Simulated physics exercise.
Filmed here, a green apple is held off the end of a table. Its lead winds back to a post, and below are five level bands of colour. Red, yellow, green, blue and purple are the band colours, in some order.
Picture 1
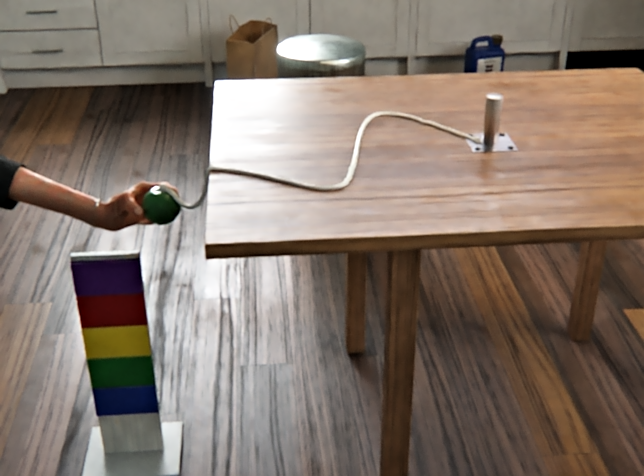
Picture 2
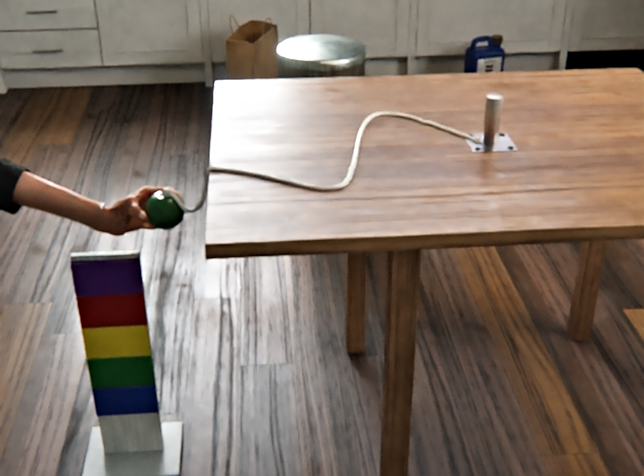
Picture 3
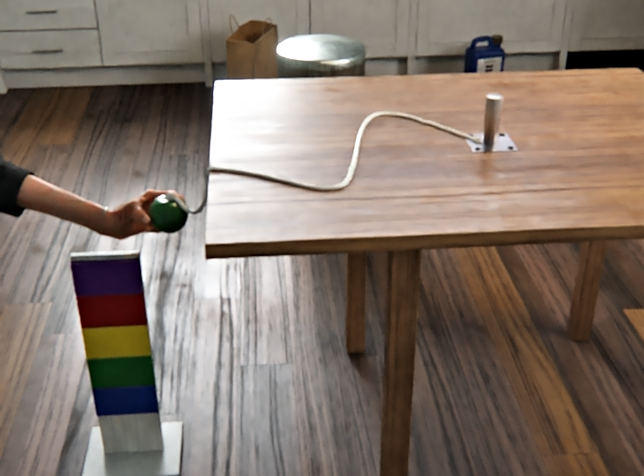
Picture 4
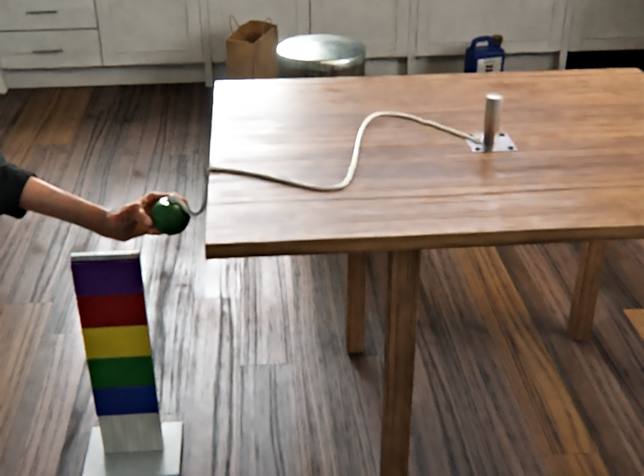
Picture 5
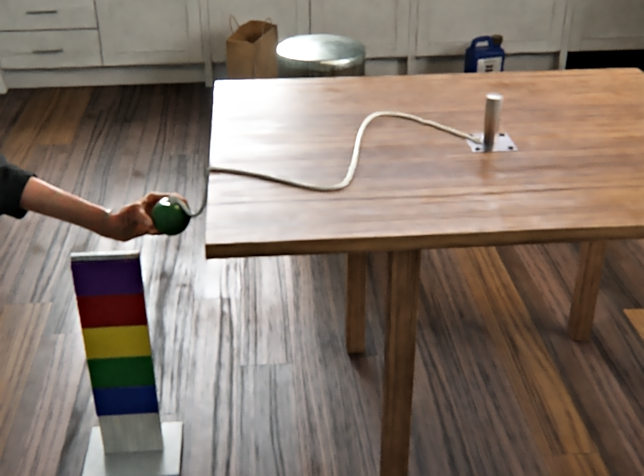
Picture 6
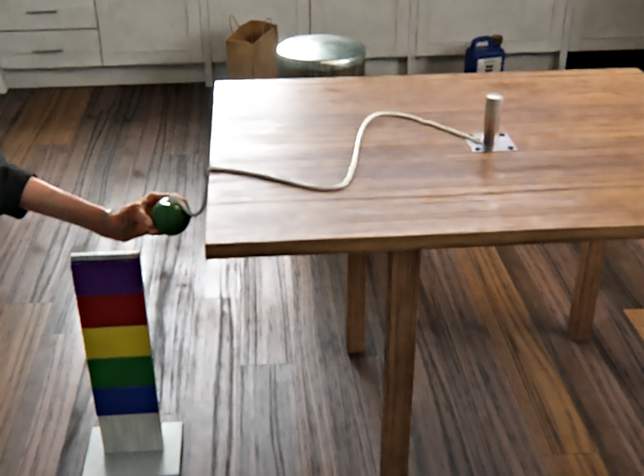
Beside a wooden table, a hand holding a green ball shifts slightly right, then stays still.
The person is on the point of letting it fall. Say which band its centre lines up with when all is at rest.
It lines up with blue.
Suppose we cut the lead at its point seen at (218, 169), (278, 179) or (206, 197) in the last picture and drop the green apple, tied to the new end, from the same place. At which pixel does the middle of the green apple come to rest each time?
Case by case: Close to (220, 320), (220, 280) and (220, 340).
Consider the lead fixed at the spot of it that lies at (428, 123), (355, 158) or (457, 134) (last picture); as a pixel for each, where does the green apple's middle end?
(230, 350); (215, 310); (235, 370).
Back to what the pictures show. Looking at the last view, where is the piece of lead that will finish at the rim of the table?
The one at (353, 166).
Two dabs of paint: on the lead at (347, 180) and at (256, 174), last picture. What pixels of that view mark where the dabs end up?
End: (213, 173) and then (224, 254).
Soon after, apple near (237, 356); level with green.
After that, apple near (218, 369); level with blue.
In the end, apple near (234, 371); level with blue. At blue.
